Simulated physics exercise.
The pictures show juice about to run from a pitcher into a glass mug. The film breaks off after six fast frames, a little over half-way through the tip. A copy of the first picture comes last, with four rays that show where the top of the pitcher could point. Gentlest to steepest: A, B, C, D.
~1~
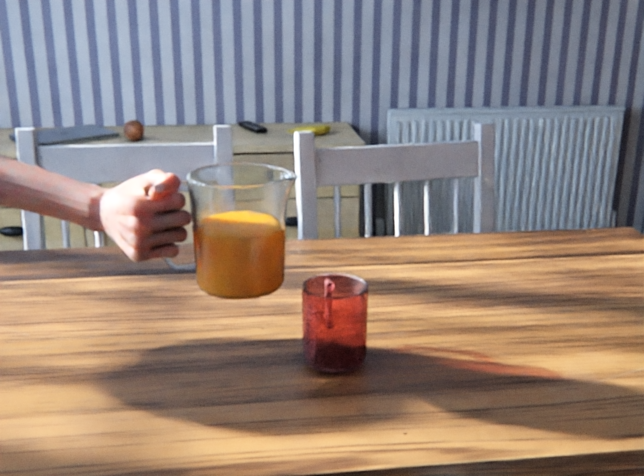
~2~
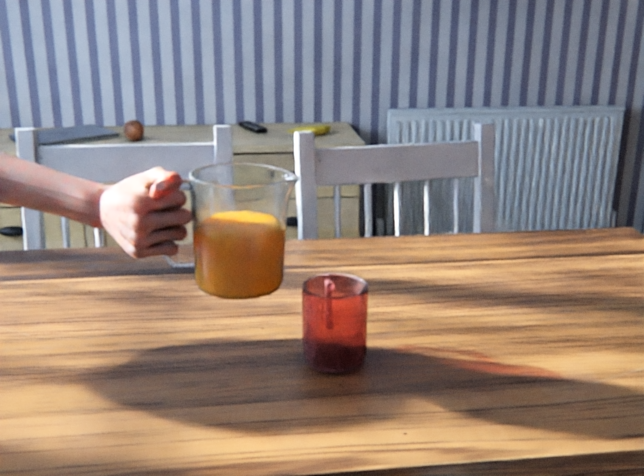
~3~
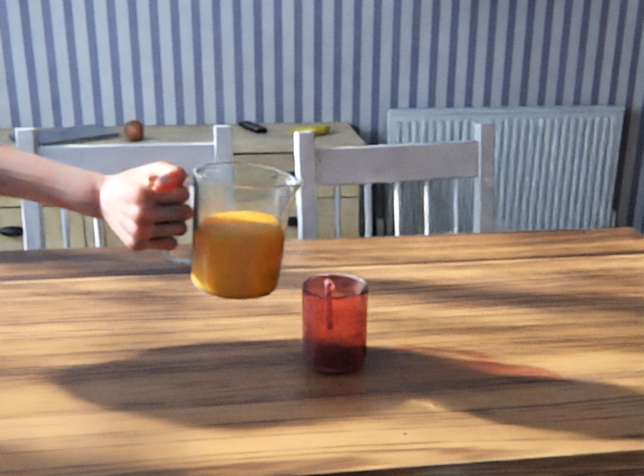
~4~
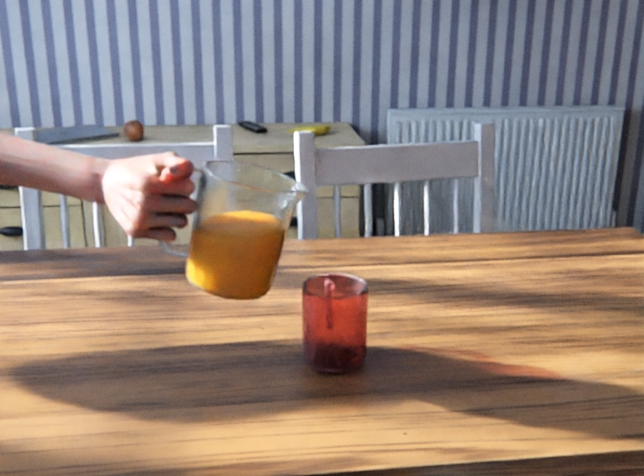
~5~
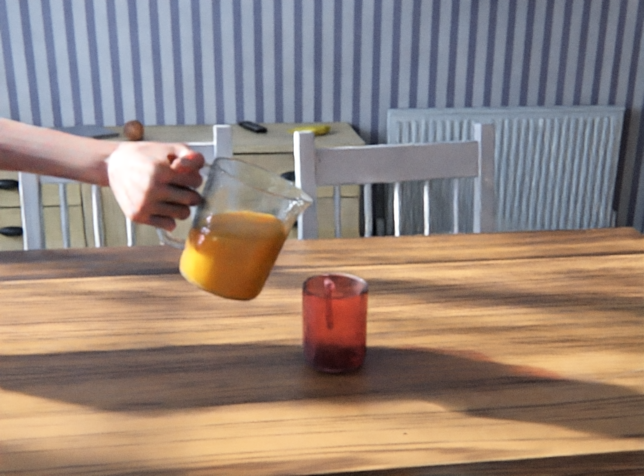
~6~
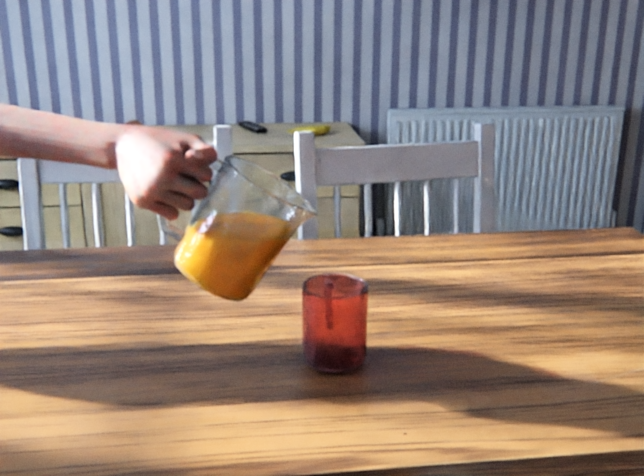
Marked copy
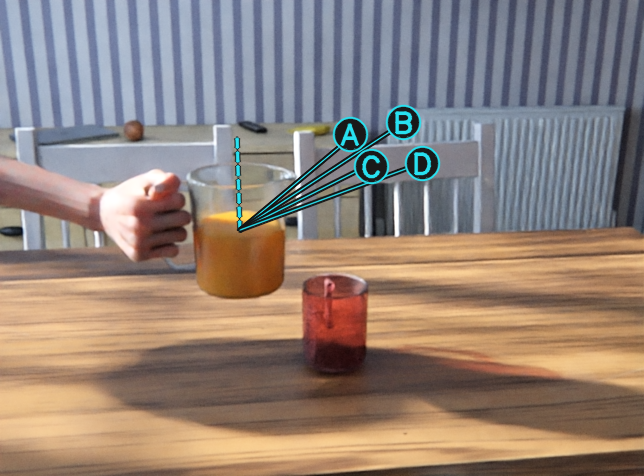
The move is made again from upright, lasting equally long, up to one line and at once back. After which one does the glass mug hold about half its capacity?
Line D.
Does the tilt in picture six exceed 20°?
Yes.
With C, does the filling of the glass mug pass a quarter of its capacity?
Yes, it does.
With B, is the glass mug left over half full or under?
Under.
On the marked copy, A at (338, 147); B at (389, 132); C at (354, 172); D at (406, 168).
With A, the glass mug ends with about 6 % of what it can hold.
With B, the glass mug ends with about 18 % of what it can hold.
With C, the glass mug ends with about 34 % of what it can hold.
With D, the glass mug ends with about 52 % of what it can hold.
